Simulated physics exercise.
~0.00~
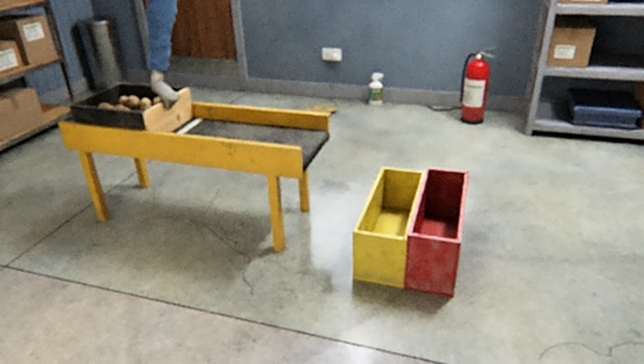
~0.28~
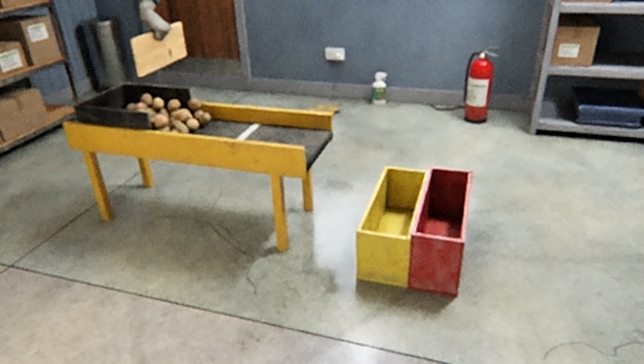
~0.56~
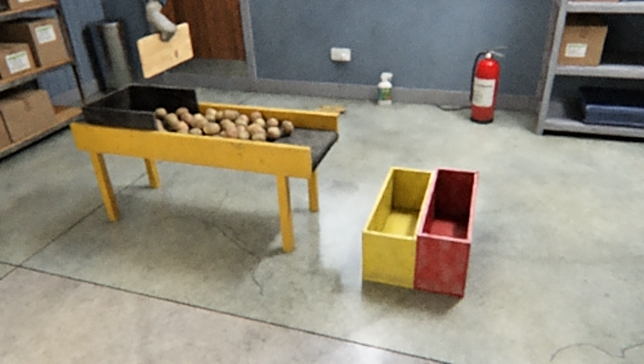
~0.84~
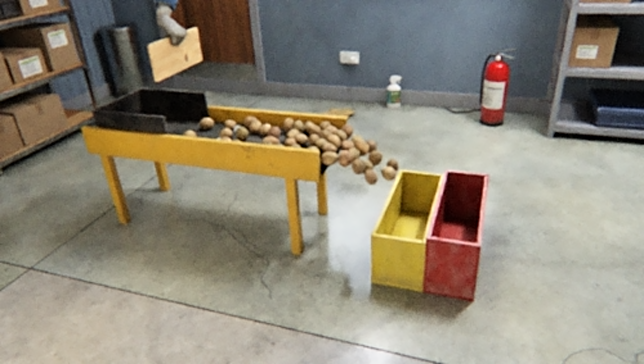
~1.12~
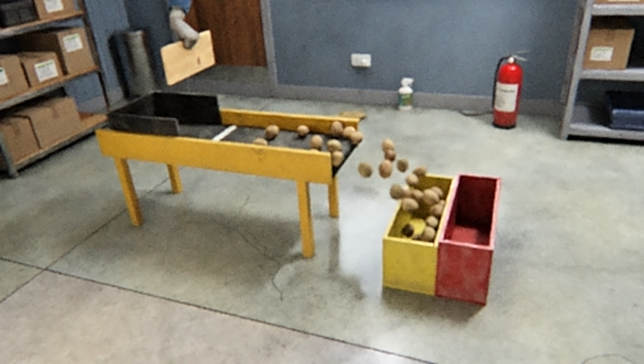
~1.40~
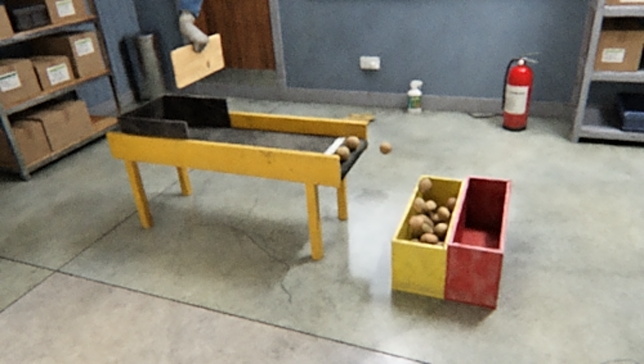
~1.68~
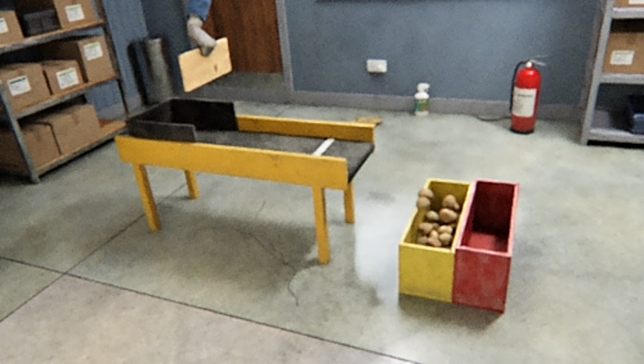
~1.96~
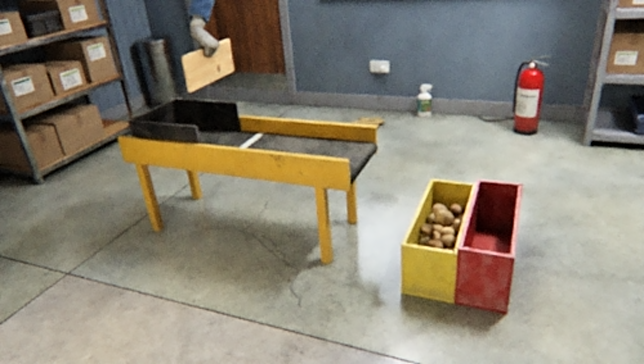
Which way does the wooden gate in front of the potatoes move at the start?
The gate moves up, lifted clear of the belt by the hand holding it.
In a storeroom, a hand lifts a gate and conveyed potatoes fall into a yellow tote.
